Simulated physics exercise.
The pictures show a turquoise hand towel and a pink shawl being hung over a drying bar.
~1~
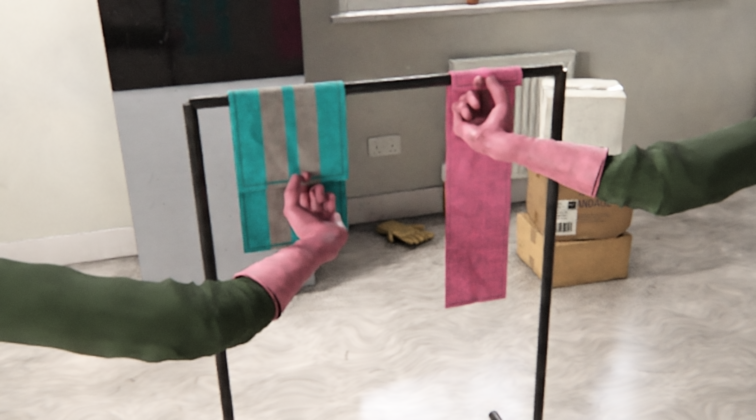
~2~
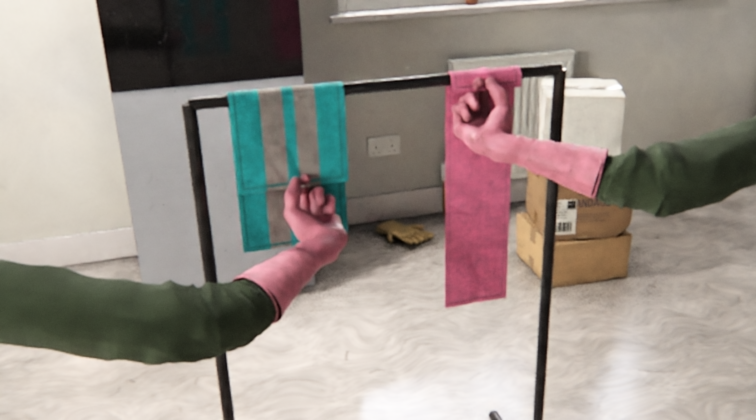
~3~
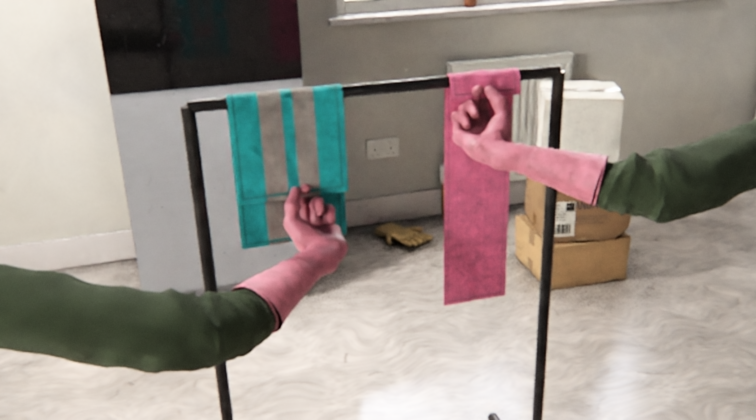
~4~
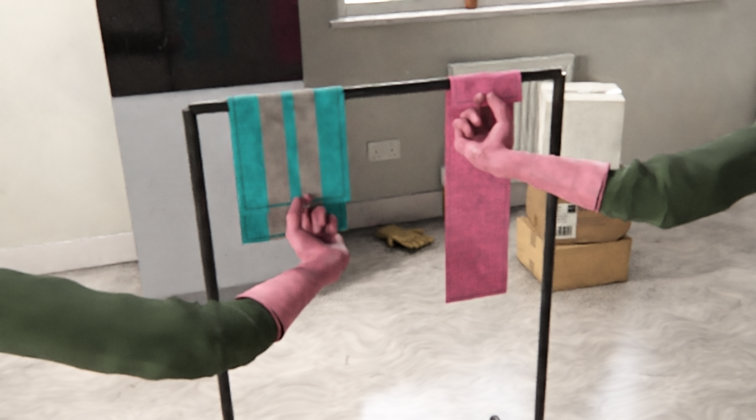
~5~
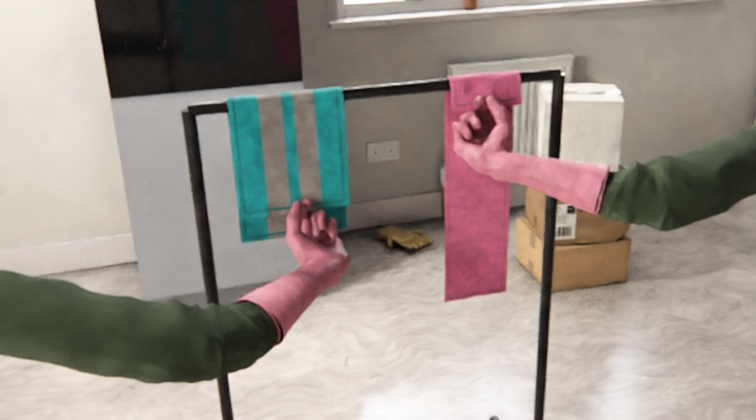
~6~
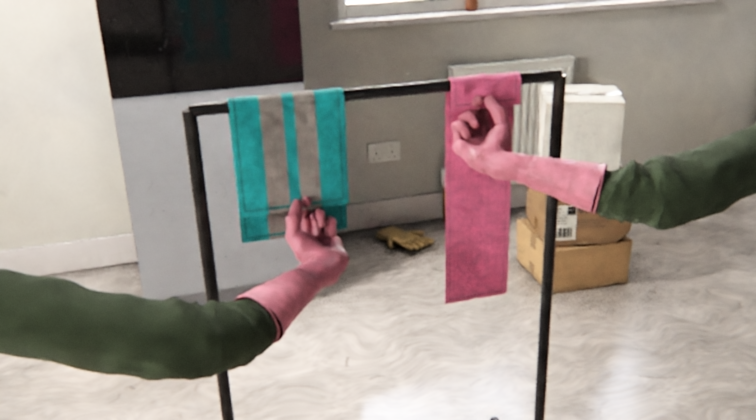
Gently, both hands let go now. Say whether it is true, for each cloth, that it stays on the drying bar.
Turquoise hand towel: True; pink shawl: False, it slides off.
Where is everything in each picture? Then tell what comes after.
In the first picture, hand towel front hem (321, 175), back hem (322, 236); shawl front hem (470, 83), back hem (461, 301).
In the second picture, hand towel front hem (321, 178); shawl front hem (469, 85).
In the third picture, hand towel front hem (321, 187); shawl front hem (468, 93).
In the fourth picture, hand towel front hem (323, 197); shawl front hem (470, 100).
In the fifth picture, hand towel front hem (323, 202); shawl front hem (470, 103).
In the sixth picture, hand towel front hem (322, 200), back hem (321, 226), front almost as long as the back; shawl front hem (469, 103), back hem (461, 296), front far shorter than the back.
Then, 0.44 s past the final frame, hand towel unmoved; shawl clear of the rail and dropping near (474, 373).
Then, 0.72 s past the final frame, hand towel unmoved; shawl in a heap on the floor.
When it is over, hand towel unmoved; shawl in a heap on the floor. The turquoise hand towel stays on and the pink shawl slips to the floor.
